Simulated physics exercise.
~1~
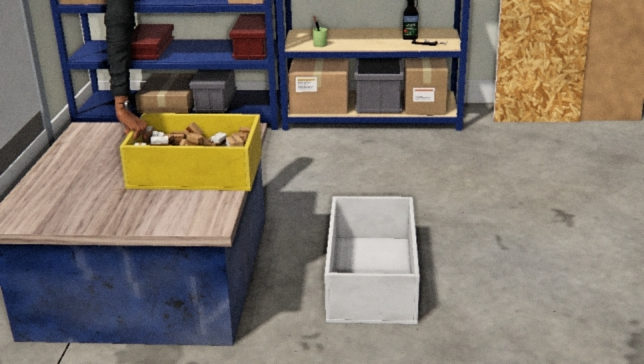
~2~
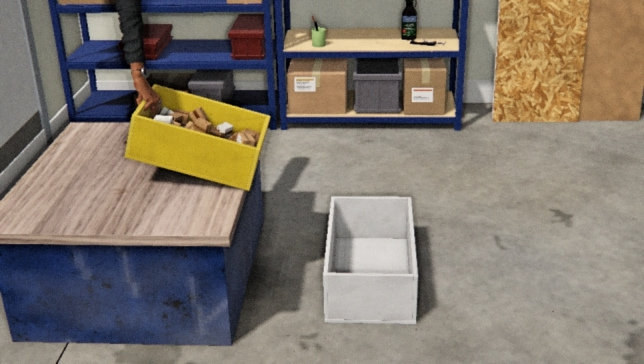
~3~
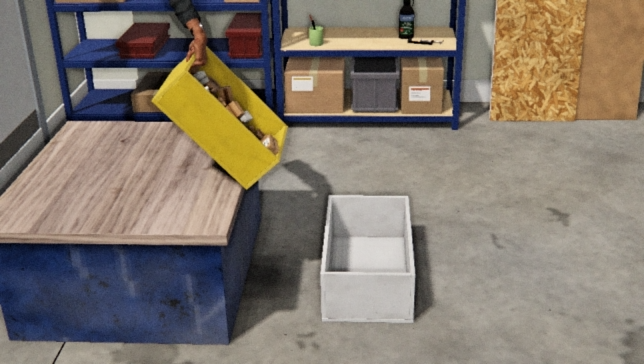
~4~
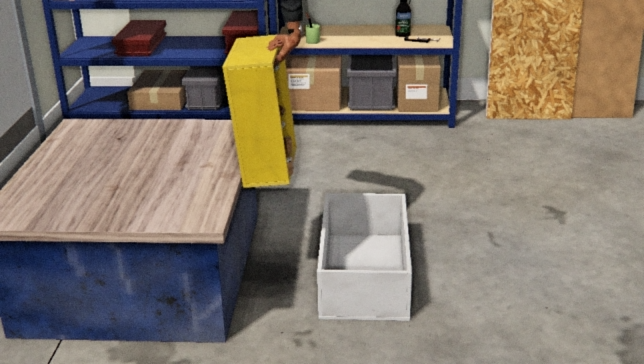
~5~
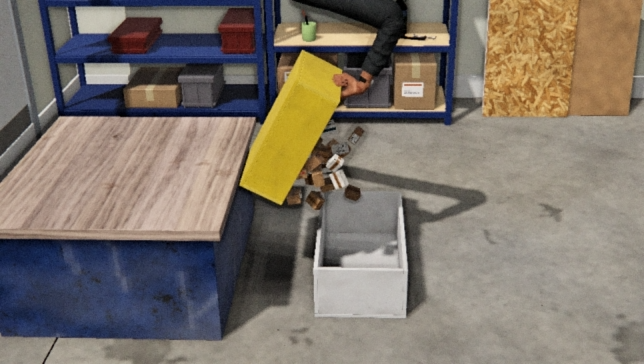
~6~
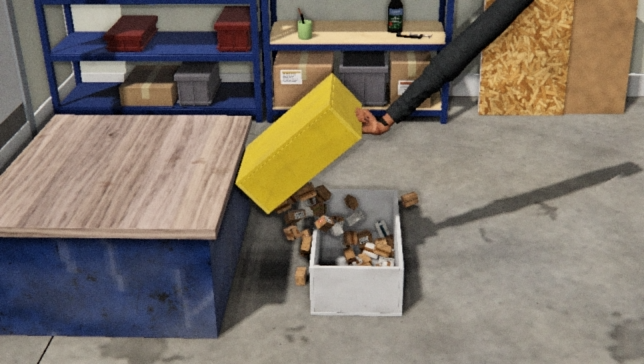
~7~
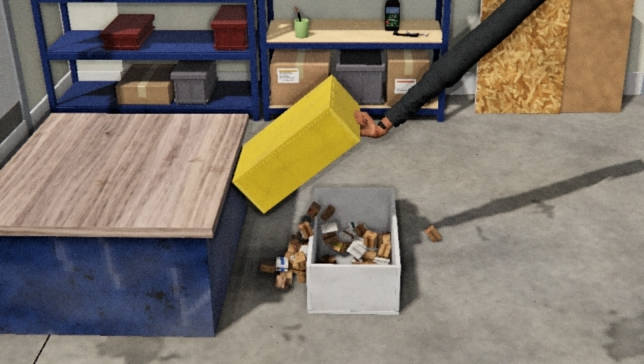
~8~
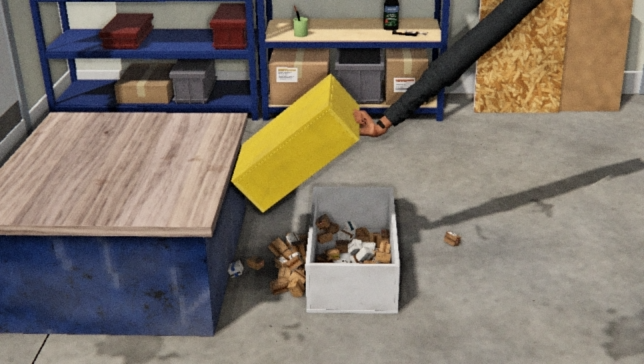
In a workshop, a hand tips a yellow box off a bench, spilling small brown pieces into and around a white box.
